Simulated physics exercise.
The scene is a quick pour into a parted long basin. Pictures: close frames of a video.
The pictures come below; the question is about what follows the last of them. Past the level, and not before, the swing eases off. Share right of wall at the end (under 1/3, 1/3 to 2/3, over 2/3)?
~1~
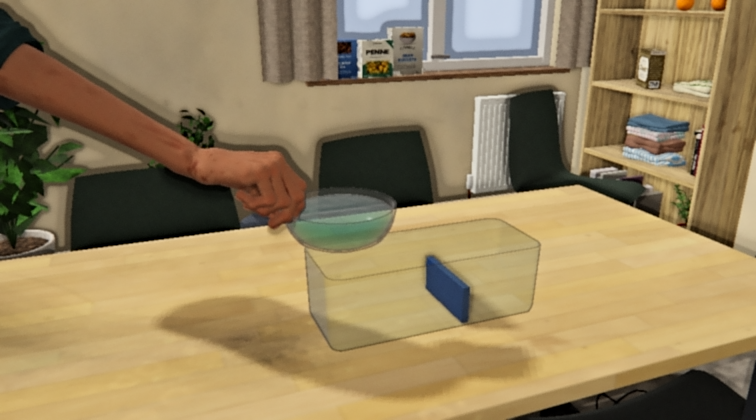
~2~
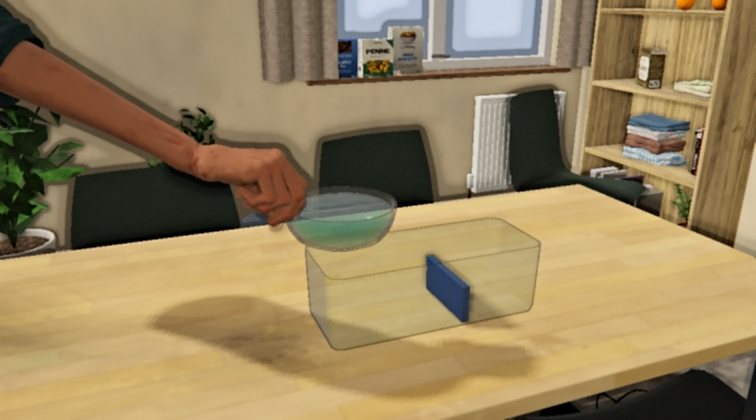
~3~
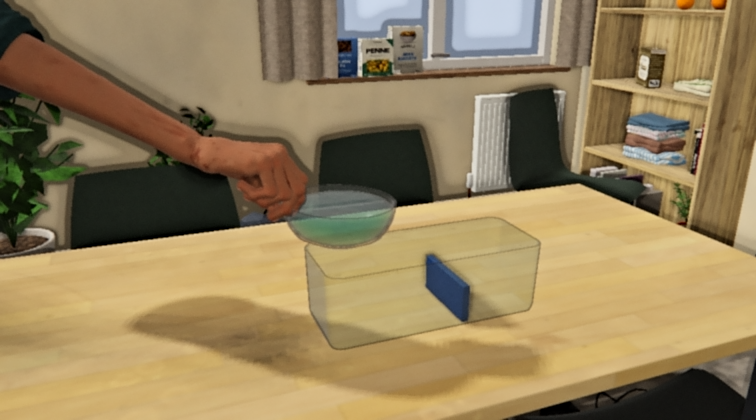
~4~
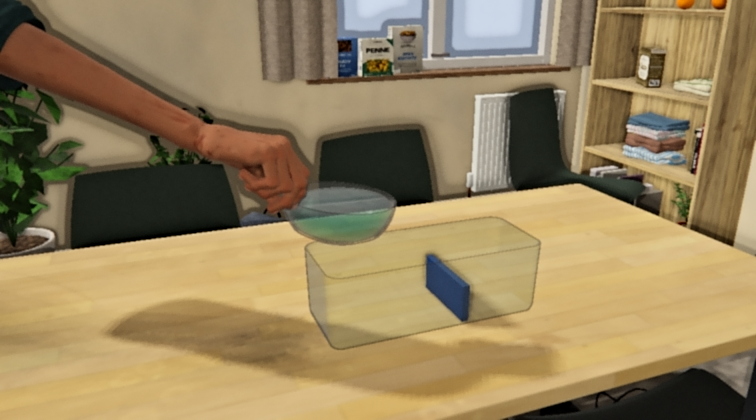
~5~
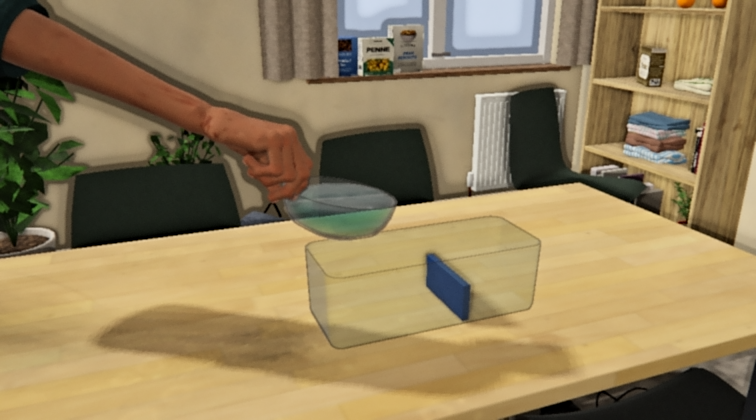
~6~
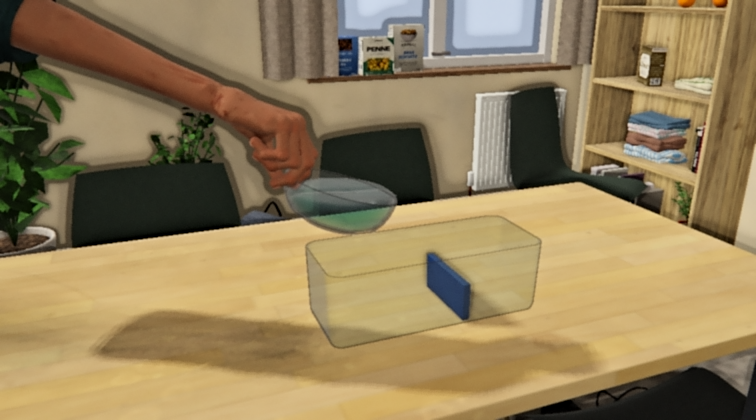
1/3 to 2/3.
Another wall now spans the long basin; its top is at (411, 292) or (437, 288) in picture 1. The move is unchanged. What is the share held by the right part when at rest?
In turn 85 and 70 in a hundred.
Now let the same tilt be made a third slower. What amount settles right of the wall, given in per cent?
Around 35 percent ends up there.
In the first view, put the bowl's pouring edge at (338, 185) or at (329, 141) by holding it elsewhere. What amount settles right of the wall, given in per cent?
The first start gives some 5 %, the second some 5 %.
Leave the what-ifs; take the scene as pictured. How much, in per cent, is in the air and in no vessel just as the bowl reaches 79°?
Roughly 50 in a hundred.
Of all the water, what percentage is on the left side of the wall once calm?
It comes to 45 per cent or so.
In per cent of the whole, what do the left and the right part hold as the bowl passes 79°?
Reading: Left some 20 %, right some 5 %.
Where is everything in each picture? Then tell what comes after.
In the first frame, it leans 0°; its right rim is at (391, 199); the water meets the walls at (286, 216) and (388, 203); the long basin's rim runs from (315, 264) to (520, 232); the wall's top is at (447, 272).
In the second frame, it leans 1°; its right rim is at (391, 199); the water meets the walls at (286, 214) and (388, 202).
In the third frame, it leans 3°; its right rim is at (391, 198); the water meets the walls at (286, 212) and (388, 200).
In the fourth frame, it leans 6°; its right rim is at (391, 198); the water meets the walls at (285, 207) and (388, 197).
In the fifth frame, it leans 11°; its right rim is at (391, 197); the water meets the walls at (287, 201) and (389, 193).
In the sixth frame, it leans 17°; its right rim is at (391, 197); the water meets the walls at (288, 194) and (388, 192); 3 per cent is over the edge.
A moment on, the bowl is tipped on its side and 23 per cent is still to pour, 22 is left of the wall and 6 right of it.
Next, the bowl is tipped right over and 0 per cent is still to pour, 39 is left of the wall and 54 right of it.
Then the bowl is tipped right over and 0 per cent is still to pour, 46 is left of the wall and 52 right of it.
Later the bowl is tipped right over and 0 per cent is still to pour, 46 is left of the wall and 52 right of it.
At rest 46 per cent lies left of the wall, 52 right of it and 2 outside.
